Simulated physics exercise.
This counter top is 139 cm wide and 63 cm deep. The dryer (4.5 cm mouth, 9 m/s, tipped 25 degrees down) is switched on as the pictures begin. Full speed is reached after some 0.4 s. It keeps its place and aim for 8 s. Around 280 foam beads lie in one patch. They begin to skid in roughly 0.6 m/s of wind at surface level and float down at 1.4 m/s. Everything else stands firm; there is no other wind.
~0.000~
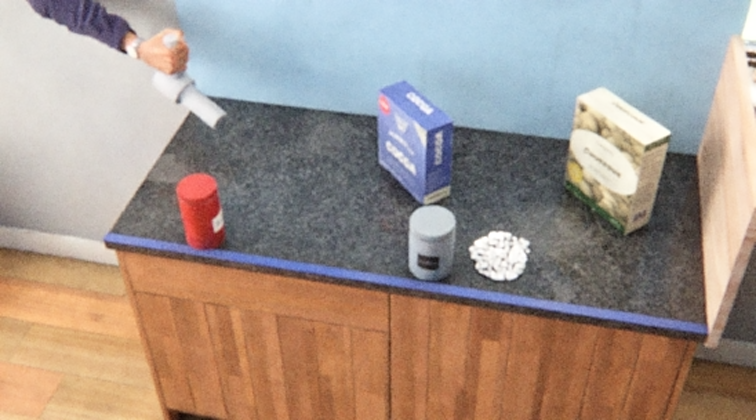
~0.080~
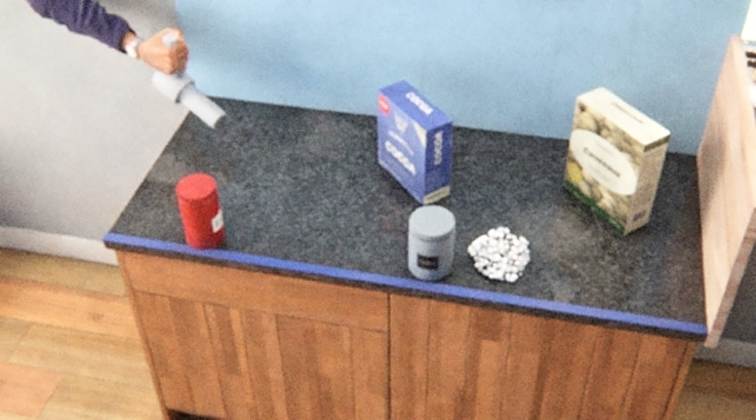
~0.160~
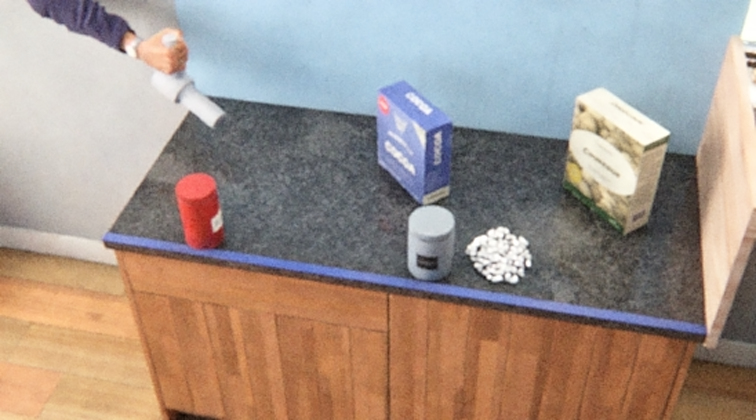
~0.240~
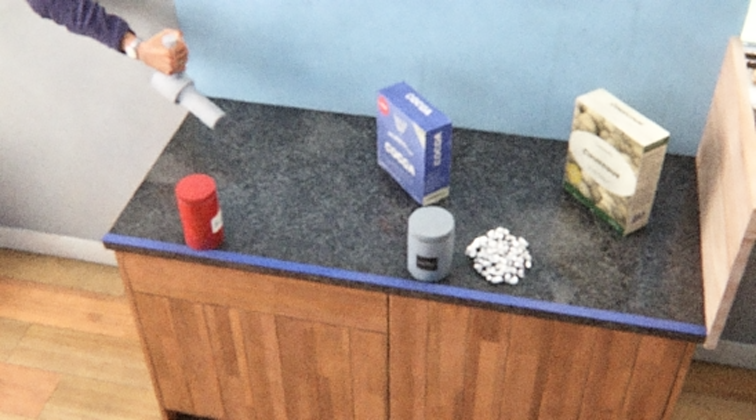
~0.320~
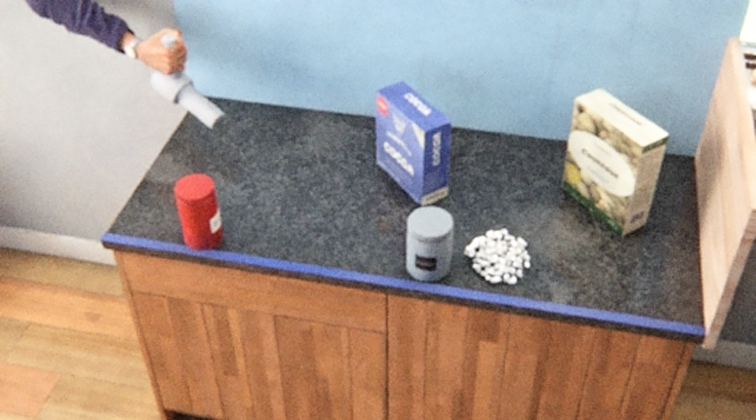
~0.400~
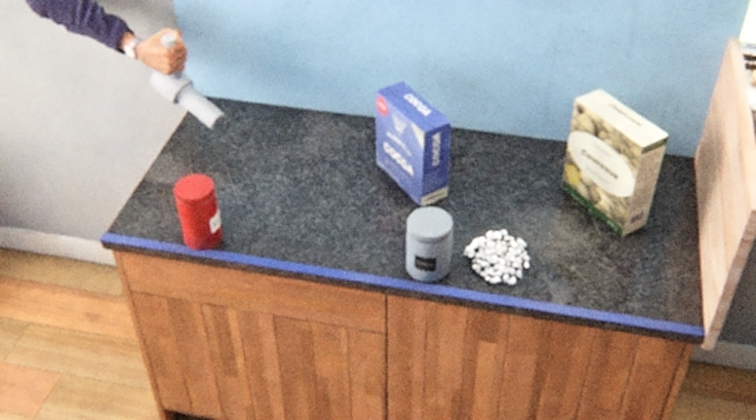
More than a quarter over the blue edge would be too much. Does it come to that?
More than a quarter over the blue edge: Yes.
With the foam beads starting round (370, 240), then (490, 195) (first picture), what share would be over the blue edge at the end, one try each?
In turn about 100 %, 1 %.
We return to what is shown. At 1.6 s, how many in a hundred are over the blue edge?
About 60 %.
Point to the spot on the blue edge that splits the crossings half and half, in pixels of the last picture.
Near (592, 319).
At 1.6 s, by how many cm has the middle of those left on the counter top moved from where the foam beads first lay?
Roughly 45 cm.
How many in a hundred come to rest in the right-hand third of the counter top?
About 25 %.
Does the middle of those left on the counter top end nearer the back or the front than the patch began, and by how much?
To the back, by about 35 cm.
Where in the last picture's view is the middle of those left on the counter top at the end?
At about (679, 188).
After 1.6 s the count stands so, 63 % are over the blue edge; the middle of those still in play is near (683, 237).
After 2.6 s the count stands so, 68 % are over the blue edge; the middle of those still in play is near (676, 190).
After 4.4 s the count stands so, 74 % are over the blue edge; the middle of those still in play is near (682, 184).
After 8.0 s, at the end, 75 % are over the blue edge; the middle of those still in play is near (679, 188).
